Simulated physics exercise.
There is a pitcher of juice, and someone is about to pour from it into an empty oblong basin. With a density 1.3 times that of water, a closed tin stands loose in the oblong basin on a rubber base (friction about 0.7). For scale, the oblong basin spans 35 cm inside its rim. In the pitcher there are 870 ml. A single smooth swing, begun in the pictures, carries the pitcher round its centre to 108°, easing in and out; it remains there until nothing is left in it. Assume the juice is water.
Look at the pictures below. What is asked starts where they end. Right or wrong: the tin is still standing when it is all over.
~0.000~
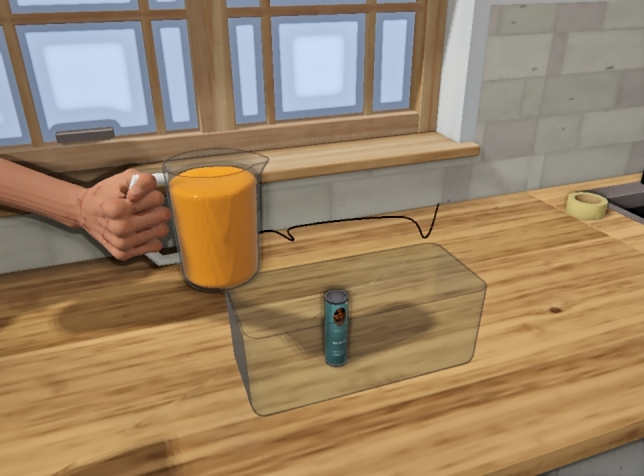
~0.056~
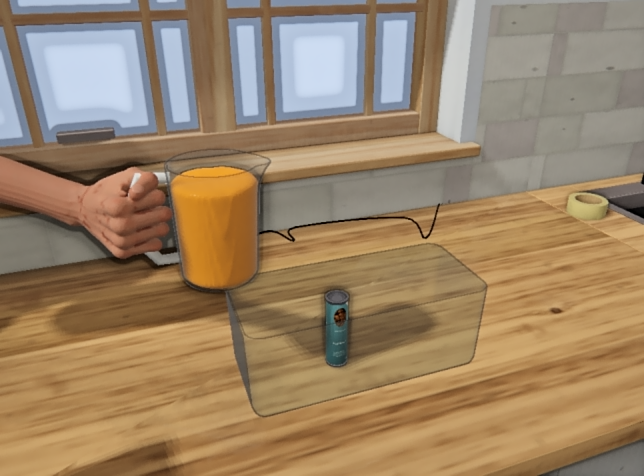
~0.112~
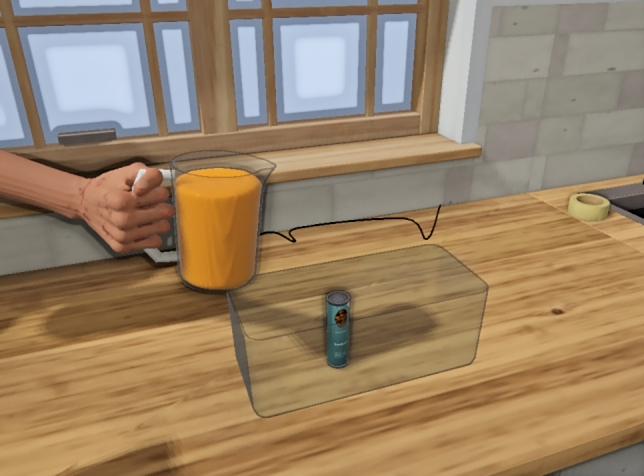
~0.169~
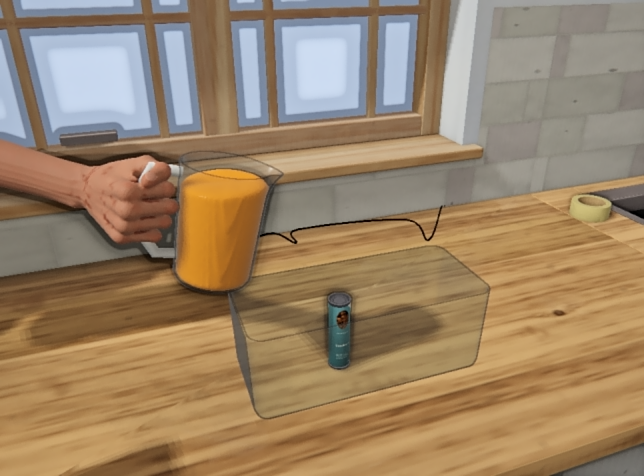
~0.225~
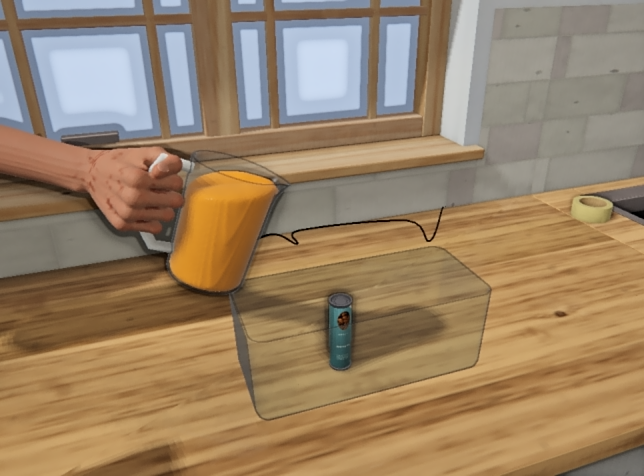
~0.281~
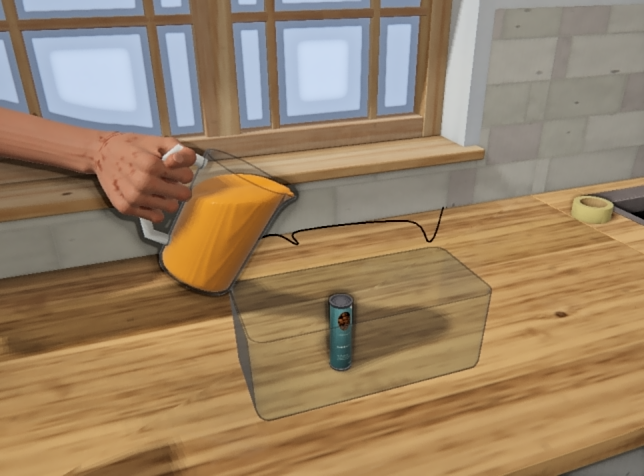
Wrong, it has gone over.
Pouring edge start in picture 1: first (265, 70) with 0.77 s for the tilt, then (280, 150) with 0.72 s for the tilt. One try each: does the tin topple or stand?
Run one: It does not tip. Run two: It tumbles.
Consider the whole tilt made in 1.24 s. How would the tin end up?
Tips over.
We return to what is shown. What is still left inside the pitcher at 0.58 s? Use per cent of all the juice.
I reckon about 66 in a hundred is still held.
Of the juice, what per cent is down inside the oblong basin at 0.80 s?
About 66 %.
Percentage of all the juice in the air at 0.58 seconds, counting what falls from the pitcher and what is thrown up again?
Around 20 in a hundred.
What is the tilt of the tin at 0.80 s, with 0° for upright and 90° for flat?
0°.
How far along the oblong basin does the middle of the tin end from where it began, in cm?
Roughly 11.5 cm.
By 0.58 s the tilt is 92° and 66 per cent is still to pour; the tin stands where it began.
By 0.80 s the tilt is 108° and 19 per cent is still to pour; the tin stands 2 cm from where it began.
By 1.02 s the tilt is 108° and 2 per cent is still to pour; the tin leans 47°.
By 1.27 s the tilt is 108° and 0 per cent is still to pour; the tin lies on its side.
At rest the tin lies on its side.
